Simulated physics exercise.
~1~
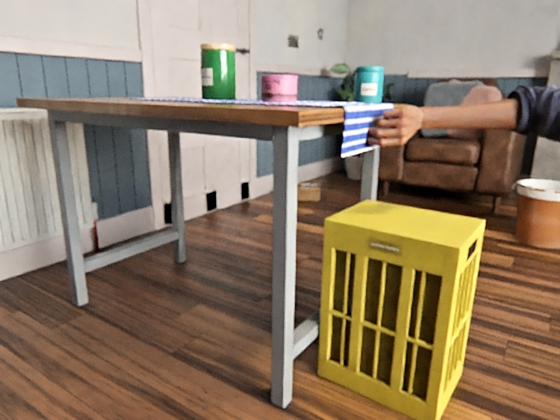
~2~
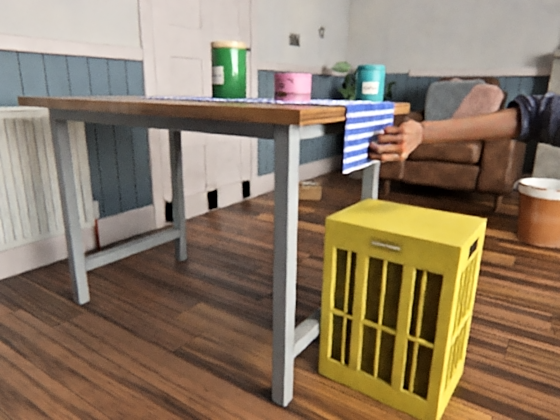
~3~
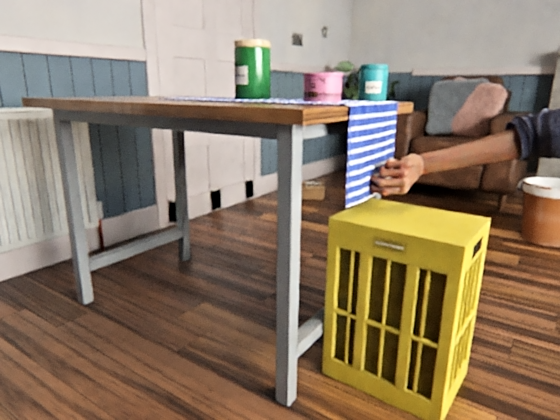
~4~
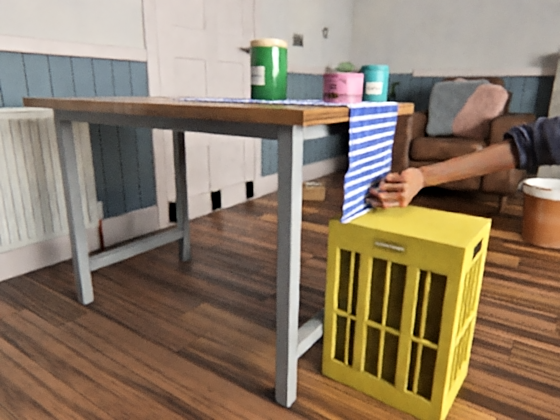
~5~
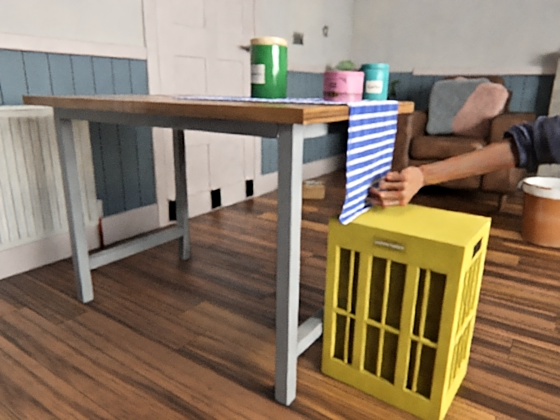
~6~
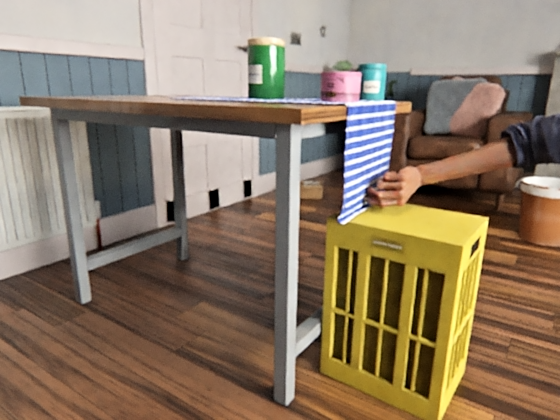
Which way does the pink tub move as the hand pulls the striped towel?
The pink tub moves to the right, as the viewer sees it.
At a wooden table, a hand pulls a striped towel down to a yellow crate, shifting a pink tub.
